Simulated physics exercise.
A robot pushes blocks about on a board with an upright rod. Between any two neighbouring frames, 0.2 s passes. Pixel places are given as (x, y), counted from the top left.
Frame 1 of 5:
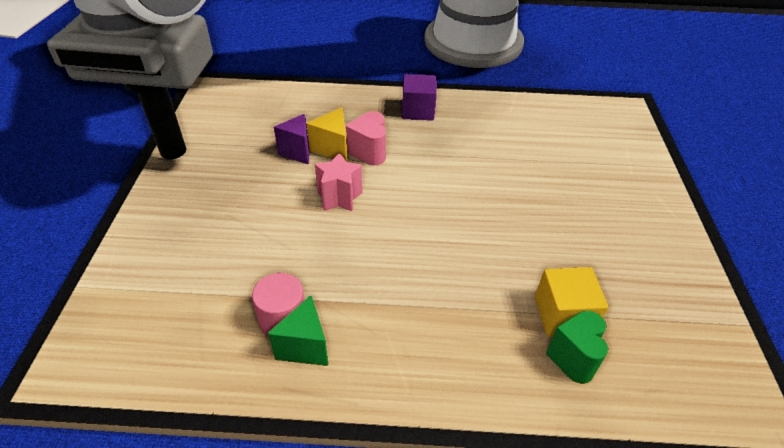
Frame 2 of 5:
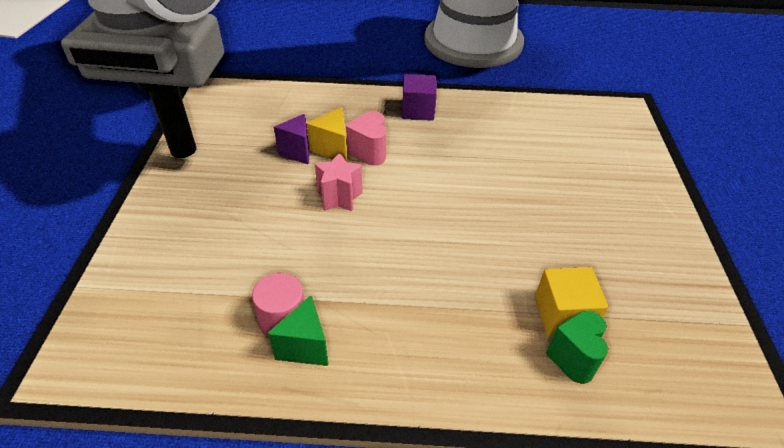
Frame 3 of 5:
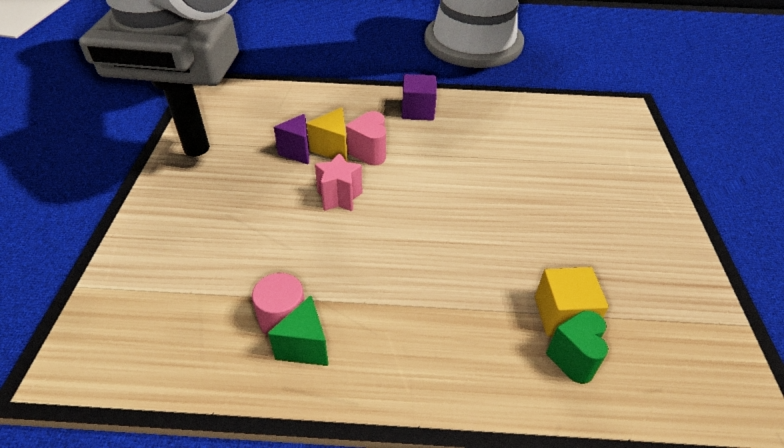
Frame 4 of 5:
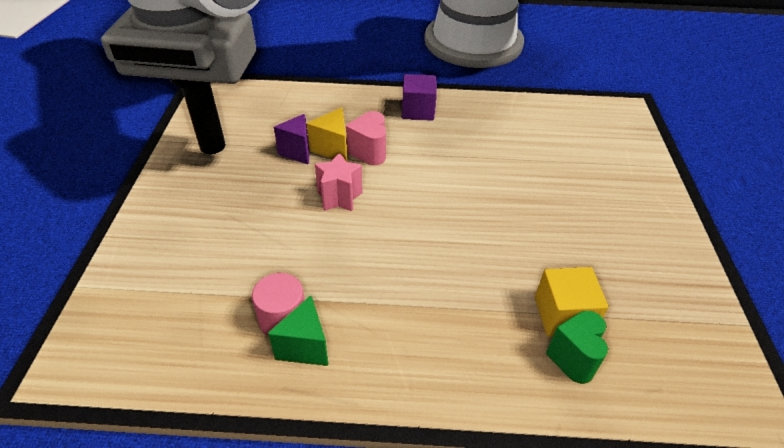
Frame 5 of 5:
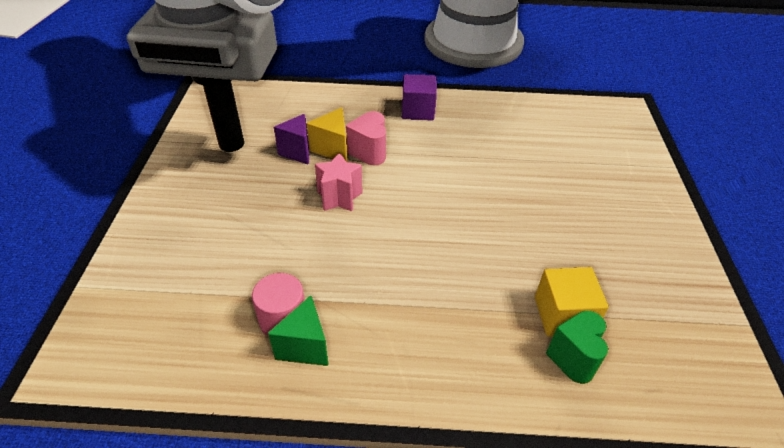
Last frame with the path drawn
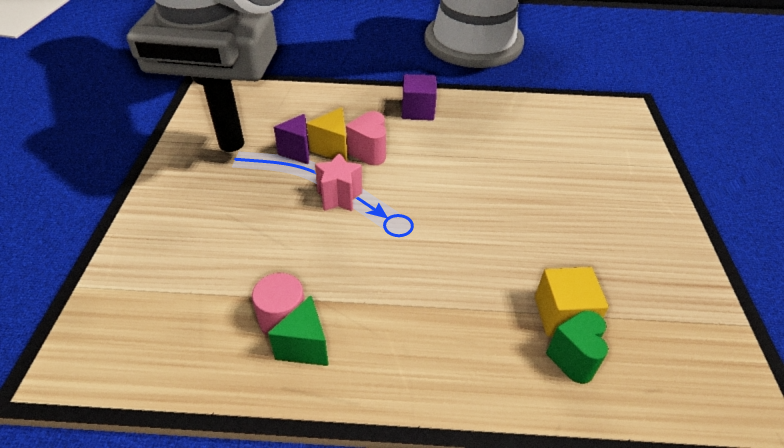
A light wooden board with dark edges lies on a blue surface, seen from above at an angle by a still camera. Purple and yellow three-sided blocks, a pink block and a pink star cluster at upper left near a purple cube, with pink and green blocks lower left and yellow and green ones lower right. A gray robot arm slides its upright black rod slowly a short way rightward toward the cluster, touching nothing.
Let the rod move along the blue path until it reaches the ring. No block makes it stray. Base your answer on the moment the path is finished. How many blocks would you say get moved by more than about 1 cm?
Answer: 1.
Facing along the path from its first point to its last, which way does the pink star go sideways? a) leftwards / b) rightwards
That would be b.
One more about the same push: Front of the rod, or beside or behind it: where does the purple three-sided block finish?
I'd say the purple three-sided block has slipped off and sits beside or behind the rod.
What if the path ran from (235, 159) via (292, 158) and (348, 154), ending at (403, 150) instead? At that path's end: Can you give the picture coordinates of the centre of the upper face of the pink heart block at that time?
The middle of its top is at (433, 125).
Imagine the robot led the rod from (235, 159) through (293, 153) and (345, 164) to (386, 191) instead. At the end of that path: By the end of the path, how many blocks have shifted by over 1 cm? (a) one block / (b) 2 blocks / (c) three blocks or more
c - three blocks or more.
The drawn path runs from (235, 159) via (297, 166) and (348, 192), ending at (398, 225).
The first path, step by step. One third of the way, rod at (297, 152); purple three-sided block at (298, 122).
Two thirds of the way, rod at (348, 178); purple three-sided block at (298, 122); pink star at (352, 183), turned 25° clockwise.
At the end, rod at (399, 211); purple three-sided block at (298, 122); yellow three-sided block not moved; pink star at (371, 209), turned 90° clockwise.
